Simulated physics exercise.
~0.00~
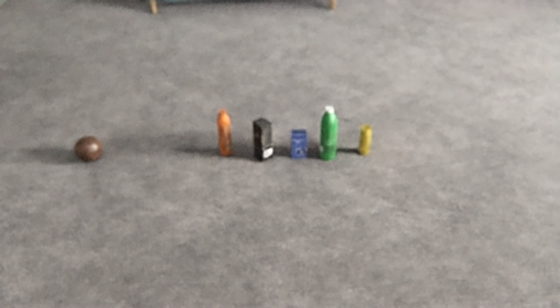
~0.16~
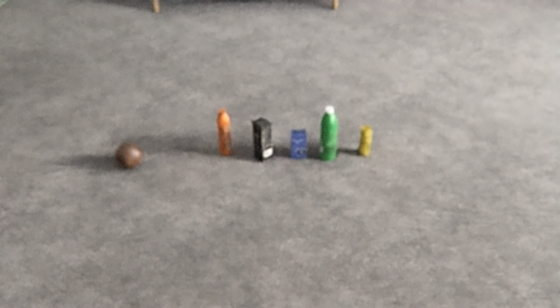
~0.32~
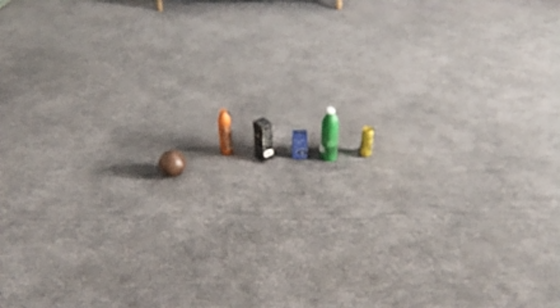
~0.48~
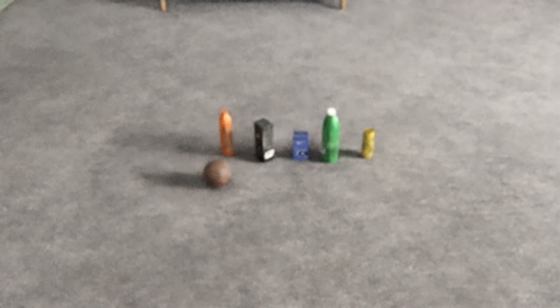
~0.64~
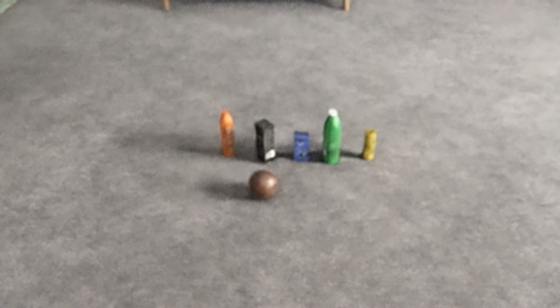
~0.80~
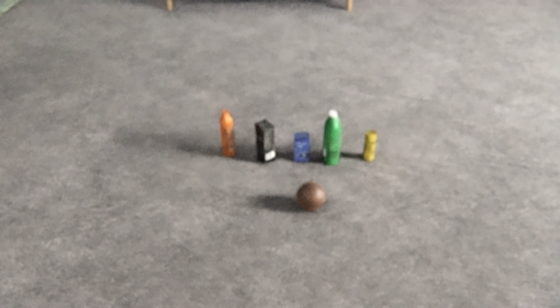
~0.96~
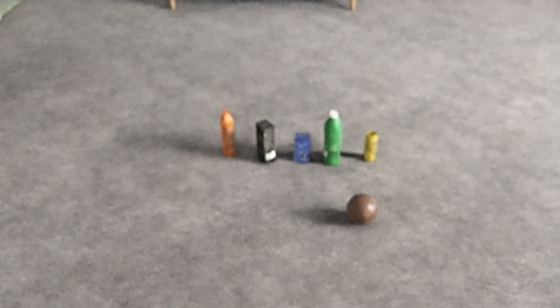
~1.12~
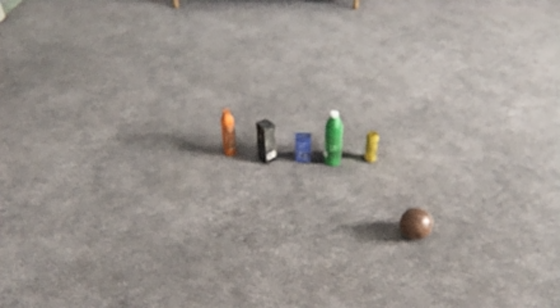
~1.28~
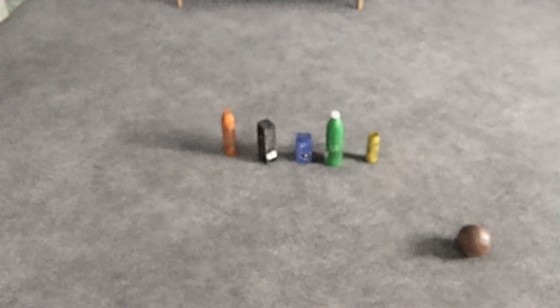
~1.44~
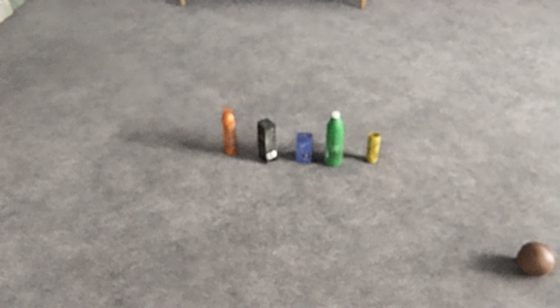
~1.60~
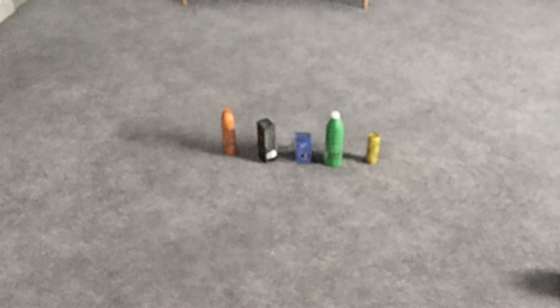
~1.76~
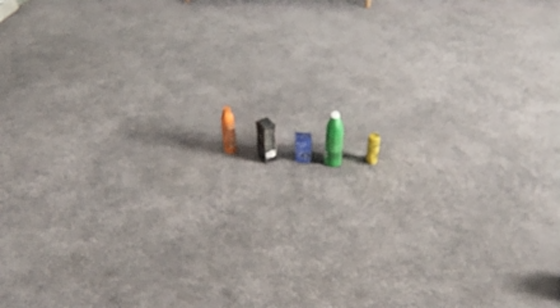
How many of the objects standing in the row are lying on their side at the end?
None of them are lying down. The orange bottle, black carton, blue carton, green bottle and yellow can all remain upright after the ball rolls past.
